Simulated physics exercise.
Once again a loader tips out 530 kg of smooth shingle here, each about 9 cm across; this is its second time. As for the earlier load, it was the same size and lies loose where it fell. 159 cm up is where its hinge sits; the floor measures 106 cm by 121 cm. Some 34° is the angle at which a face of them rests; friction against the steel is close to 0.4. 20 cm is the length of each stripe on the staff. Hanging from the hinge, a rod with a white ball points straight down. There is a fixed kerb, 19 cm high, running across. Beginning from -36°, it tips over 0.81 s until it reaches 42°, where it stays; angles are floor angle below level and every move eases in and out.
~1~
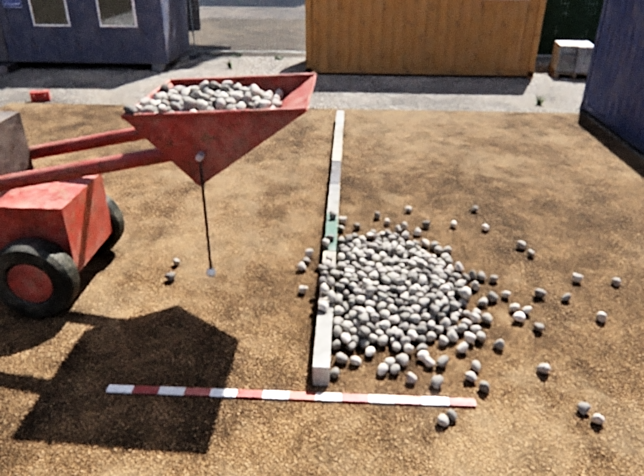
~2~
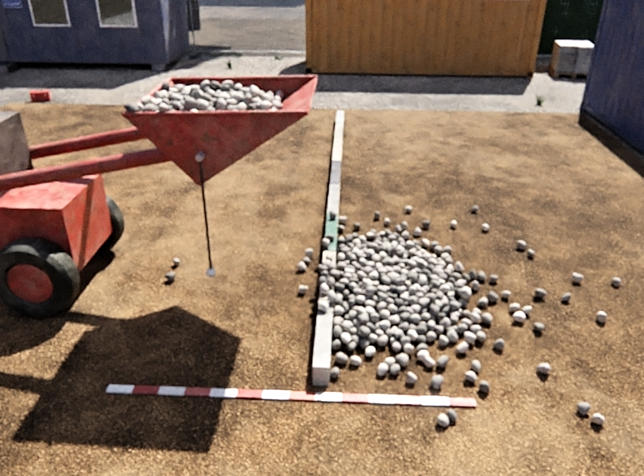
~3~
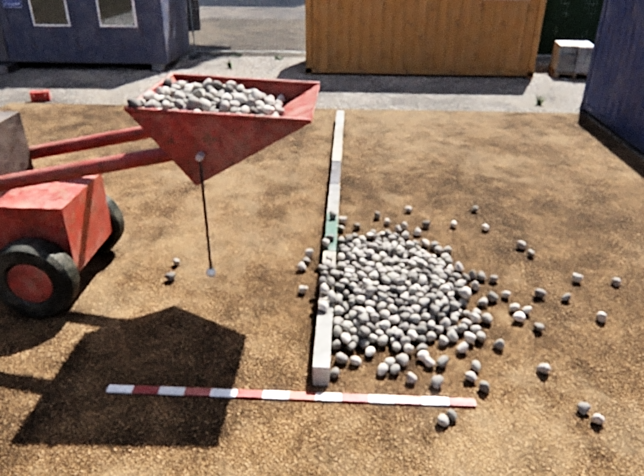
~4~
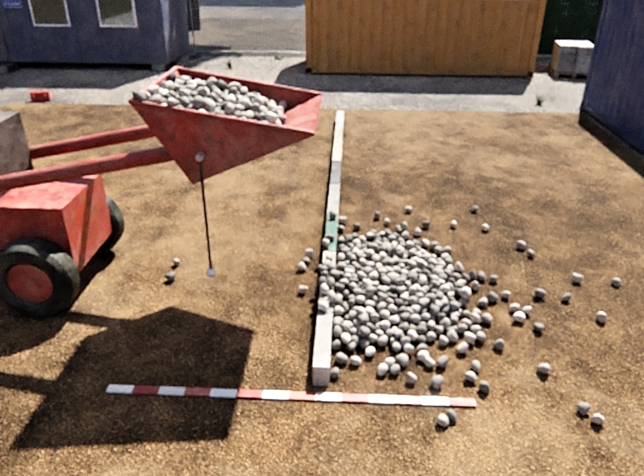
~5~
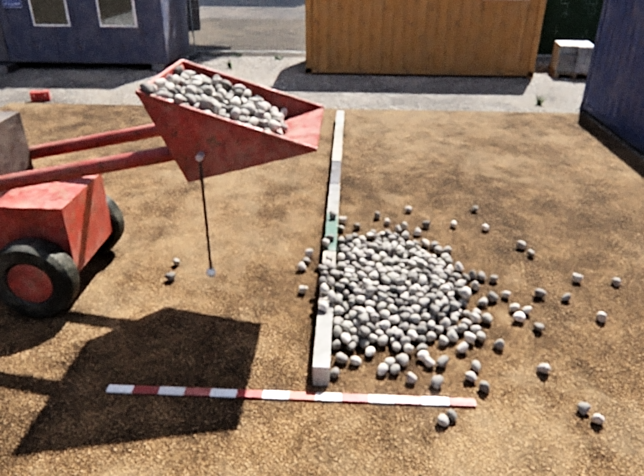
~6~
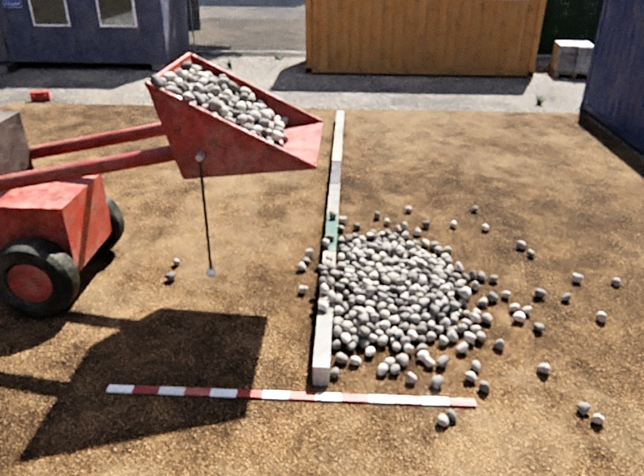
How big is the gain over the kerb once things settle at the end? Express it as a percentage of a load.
The gain is about 62 per cent of a load.
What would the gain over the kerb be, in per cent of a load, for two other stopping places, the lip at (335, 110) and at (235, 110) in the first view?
First place: Roughly 90 %; second place: Roughly 5 %.
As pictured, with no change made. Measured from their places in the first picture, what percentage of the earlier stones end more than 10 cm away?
Estimate: 25 %, roughly.
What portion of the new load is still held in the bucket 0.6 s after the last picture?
Held: Around 75 % of the load.
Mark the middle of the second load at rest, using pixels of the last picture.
I'd say close to (348, 276).
Then, 0.3 s after the last picture the floor is at 30°; in per cent of one load, 100 in the bucket, 4 on this side of the kerb, 96 over the kerb; the foremost stones are at (591, 299).
Then, 0.6 s after the last picture the floor is at 42°; in per cent of one load, 73 in the bucket, 31 on this side of the kerb, 96 over the kerb; the foremost stones are at (591, 299).
Then, 0.9 s after the last picture the floor is at 42°; in per cent of one load, 14 in the bucket, 54 on this side of the kerb, 131 over the kerb; the foremost stones are at (591, 299).
Then, 3.7 s after the last picture the floor is at 42°; in per cent of one load, 0 in the bucket, 42 on this side of the kerb, 158 over the kerb; the foremost stones are at (612, 306). Net gain over the kerb, 62.
